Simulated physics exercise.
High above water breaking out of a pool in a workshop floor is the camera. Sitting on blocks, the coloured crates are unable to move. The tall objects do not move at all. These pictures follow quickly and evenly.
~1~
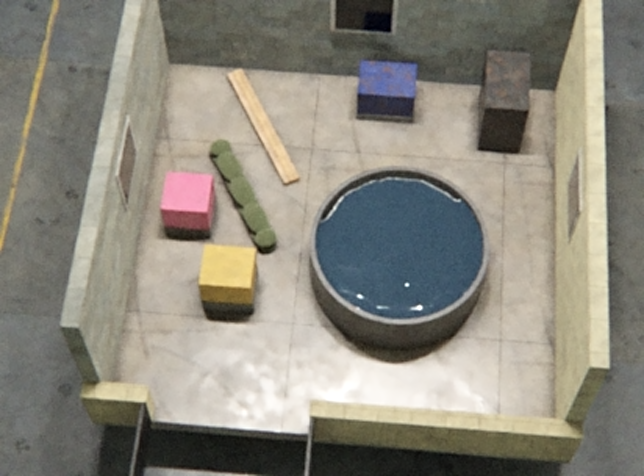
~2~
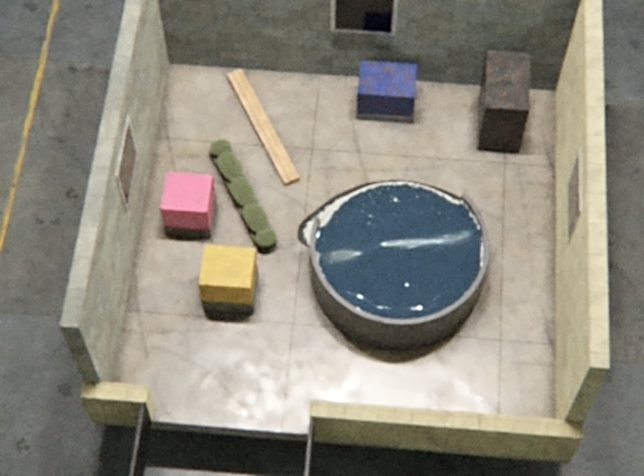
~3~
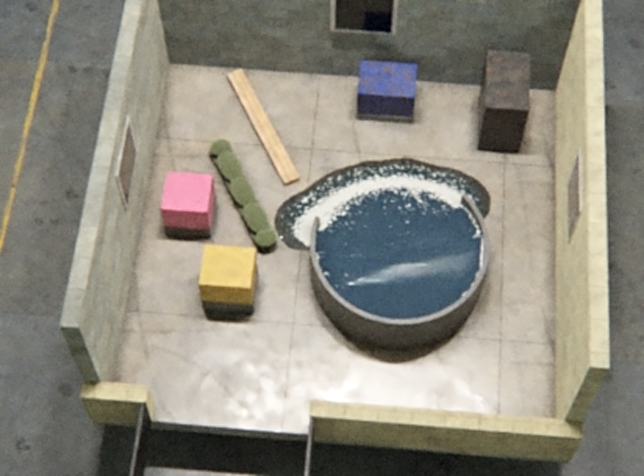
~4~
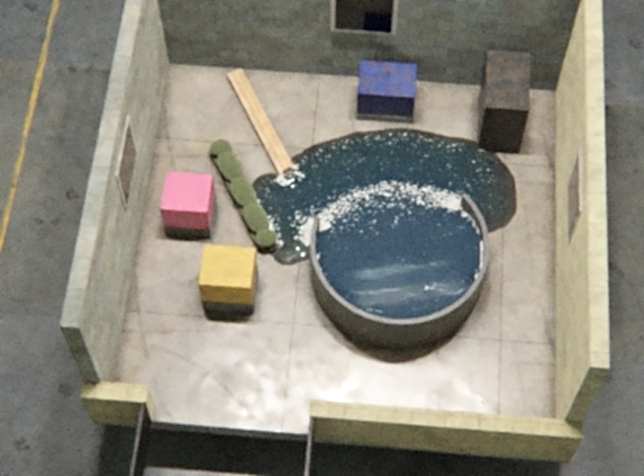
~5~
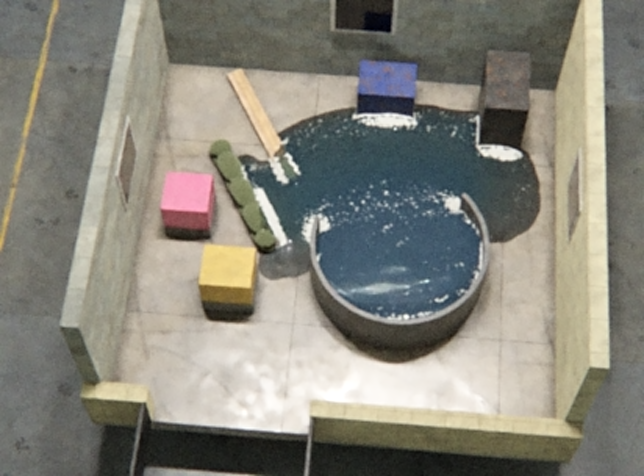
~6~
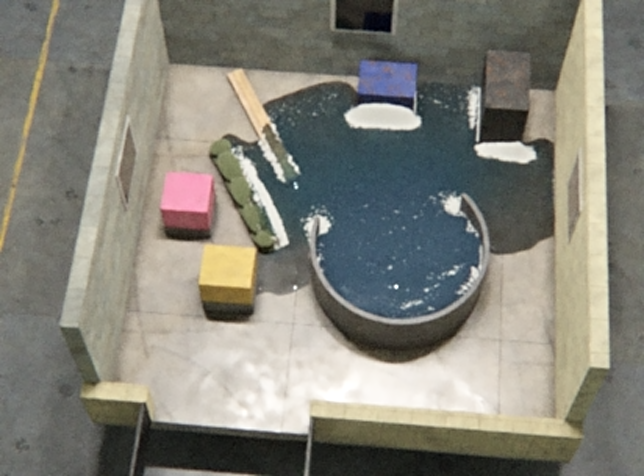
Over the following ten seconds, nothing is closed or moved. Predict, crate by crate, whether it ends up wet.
The yellow crate is going to stay clear of the water. The blue crate is going to be reached by the water. The pink crate is going to be reached by the water.
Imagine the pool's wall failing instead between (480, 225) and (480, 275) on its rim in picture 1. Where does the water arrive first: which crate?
The crate marked blue.
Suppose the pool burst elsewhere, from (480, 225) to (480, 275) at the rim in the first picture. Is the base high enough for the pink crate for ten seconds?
I'd say the pink crate is untouched.
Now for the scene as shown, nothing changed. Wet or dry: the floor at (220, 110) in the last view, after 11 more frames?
That point would be inundated.
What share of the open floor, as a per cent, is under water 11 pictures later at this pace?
I make it 50 per cent.
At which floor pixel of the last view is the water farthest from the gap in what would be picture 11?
Roughly (169, 67).
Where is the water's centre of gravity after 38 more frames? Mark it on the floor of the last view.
About (344, 221).
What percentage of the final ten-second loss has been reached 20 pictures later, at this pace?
By my reckoning, 0 %.
A moment on, water covers 40 % of the floor; the yellow crate water round its plinth, the blue crate water round its plinth, the pink crate not reached.
Next, water covers 50 % of the floor; the yellow crate water round its plinth, the blue crate water round its plinth, the pink crate not reached.
Then, water covers 70 % of the floor; the yellow crate water round its plinth, the blue crate water round its plinth, the pink crate water round its plinth.
Later, water covers 100 % of the floor; the yellow crate water round its plinth, the blue crate water round its plinth, the pink crate water round its plinth.
In the end, water covers 95 % of the floor; the yellow crate stayed above the water, the blue crate was topped, the pink crate was topped.
